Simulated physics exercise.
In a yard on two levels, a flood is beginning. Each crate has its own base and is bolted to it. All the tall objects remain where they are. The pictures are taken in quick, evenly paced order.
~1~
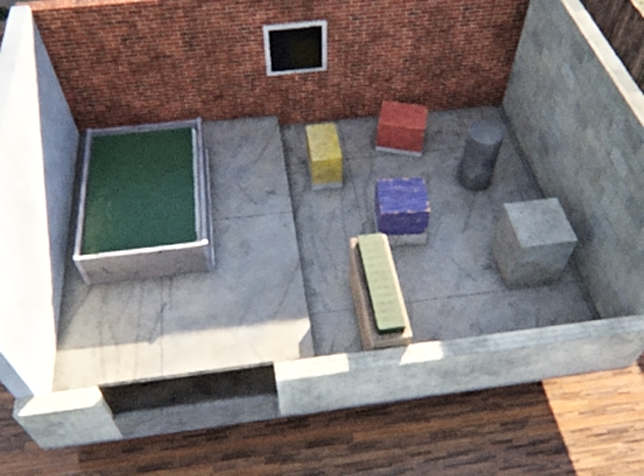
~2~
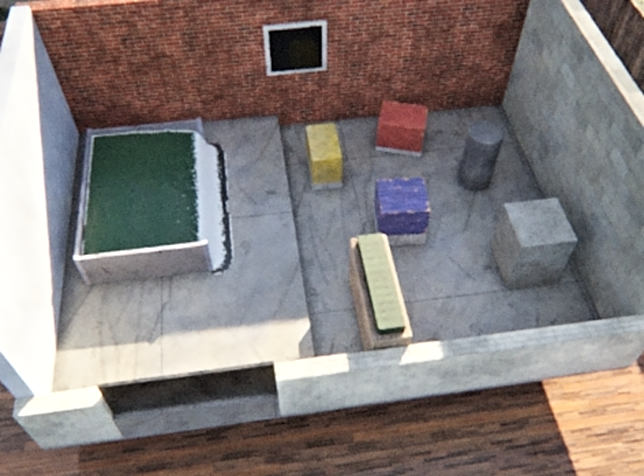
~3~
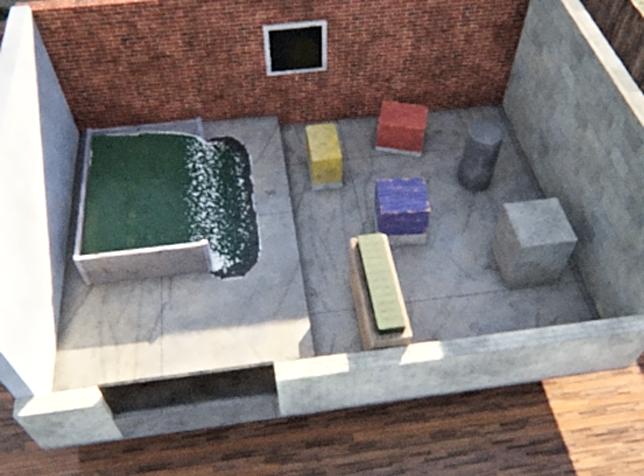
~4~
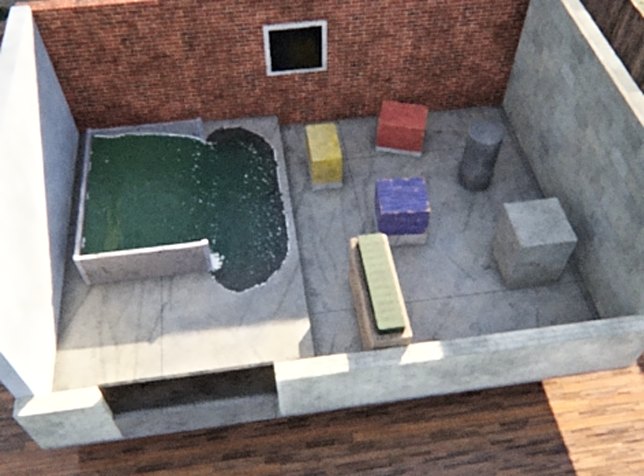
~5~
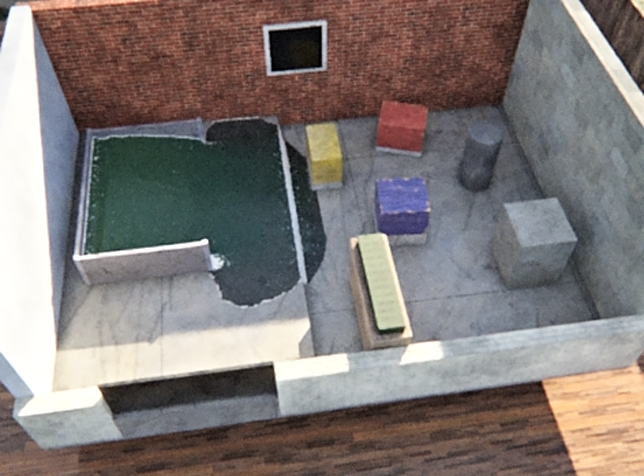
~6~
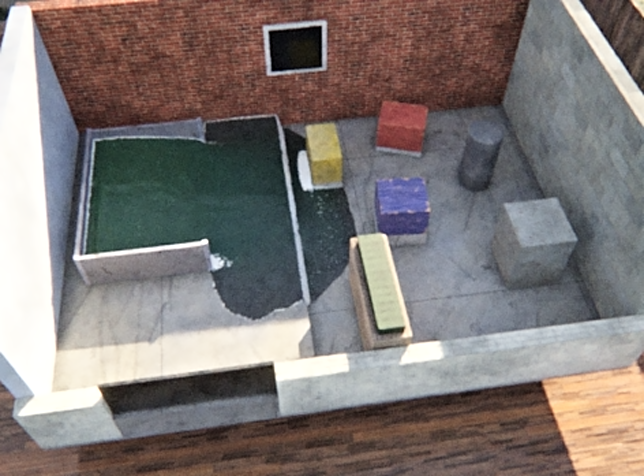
A small walled yard on two levels, with a red brick back wall holding a dark square window, is seen from above at a fixed angle. A pale-walled tank of green water stands at left, with yellow, red, blue and grey blocks, a grey cylinder and a long green-topped box at right. The tank's right side opens and water pours out, foaming, spreads across the raised floor, then crosses its edge onto the lower floor around the yellow block.
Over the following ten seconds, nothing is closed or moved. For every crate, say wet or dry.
One by one: The yellow crate will be a wet one; the red crate will be a wet one; the blue crate will be a wet one.
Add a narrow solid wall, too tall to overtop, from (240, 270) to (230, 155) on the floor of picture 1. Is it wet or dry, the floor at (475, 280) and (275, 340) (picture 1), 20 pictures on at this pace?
In order, I'd call them bare and inundated.
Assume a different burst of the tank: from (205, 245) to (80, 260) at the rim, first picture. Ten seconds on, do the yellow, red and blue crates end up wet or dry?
The yellow crate is reached; the red crate is reached; the blue crate is not reached.
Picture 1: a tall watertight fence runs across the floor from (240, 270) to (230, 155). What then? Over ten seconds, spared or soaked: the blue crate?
Blue crate is left untouched.
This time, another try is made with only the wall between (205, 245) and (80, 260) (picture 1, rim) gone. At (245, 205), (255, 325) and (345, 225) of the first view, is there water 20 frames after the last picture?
In the order given, the spots are not soaked, swamped and swamped.
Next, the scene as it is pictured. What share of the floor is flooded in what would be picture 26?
About 70 per cent.
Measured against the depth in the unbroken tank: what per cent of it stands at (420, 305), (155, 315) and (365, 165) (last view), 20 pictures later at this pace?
In turn 4, 0 and 12 in a hundred.
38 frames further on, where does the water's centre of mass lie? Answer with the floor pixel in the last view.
Close to pixel (404, 227).
A moment on, water covers 35 % of the floor; the yellow crate water round its plinth, the red crate water round its plinth, the blue crate water round its plinth.
Next, water covers 55 % of the floor; the yellow crate water round its plinth, the red crate water round its plinth, the blue crate water round its plinth.
Then, water covers 70 % of the floor; the yellow crate water round its plinth, the red crate water round its plinth, the blue crate water round its plinth.
Later, water covers 70 % of the floor; the yellow crate water round its plinth, the red crate water round its plinth, the blue crate water round its plinth.
In the end, water covers 65 % of the floor; the yellow crate was topped, the red crate was topped, the blue crate was topped.
